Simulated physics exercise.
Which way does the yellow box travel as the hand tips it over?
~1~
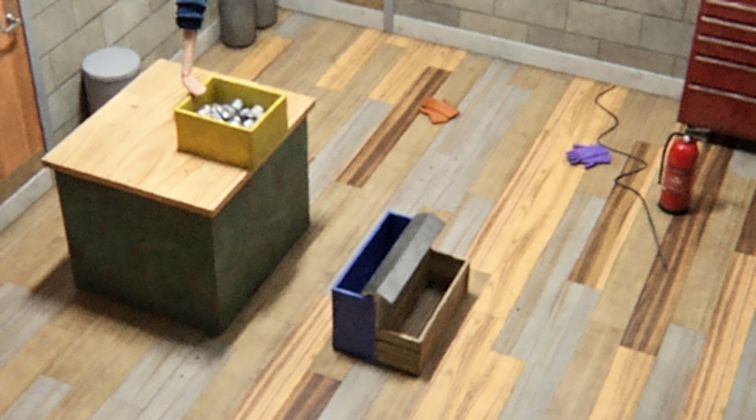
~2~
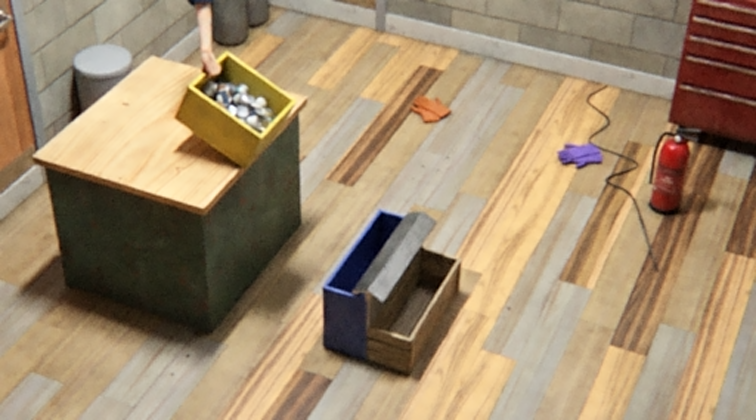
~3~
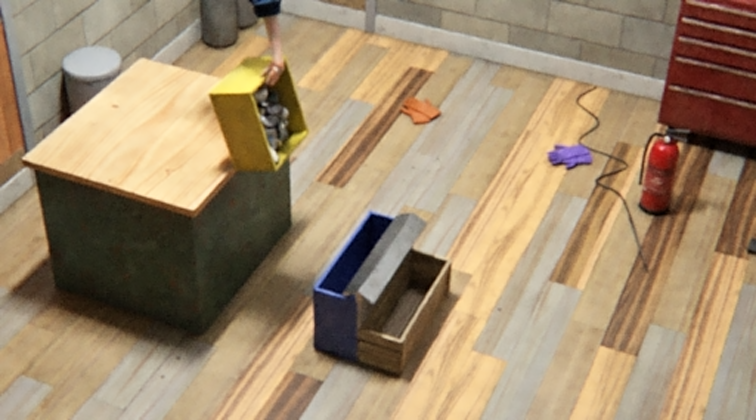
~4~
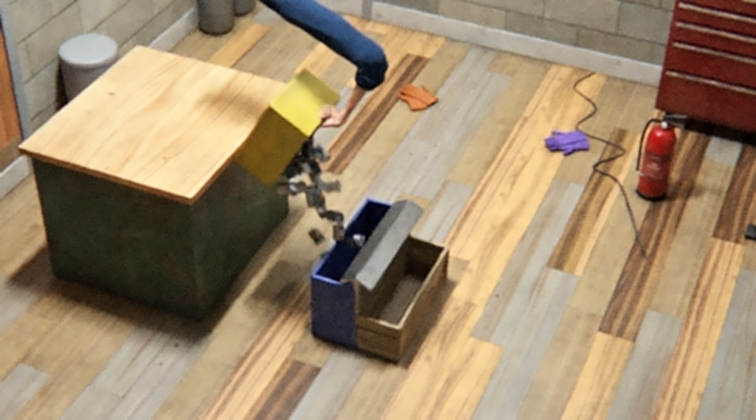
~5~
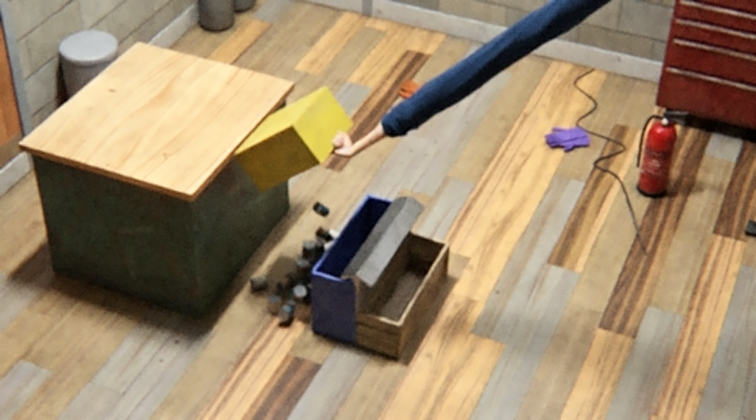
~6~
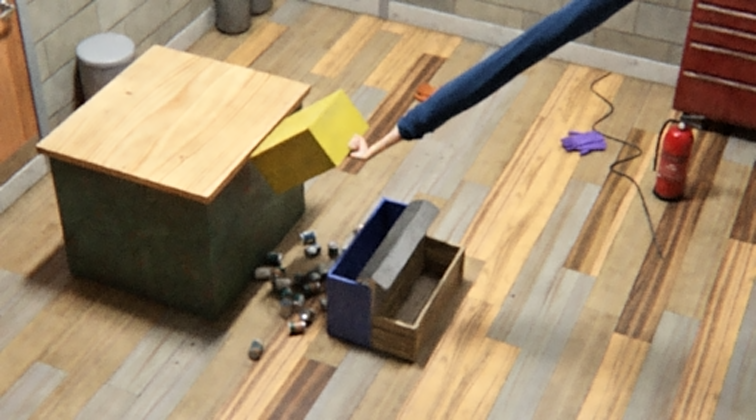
The yellow box moves to the right, going out past the end of the bench as it turns over.
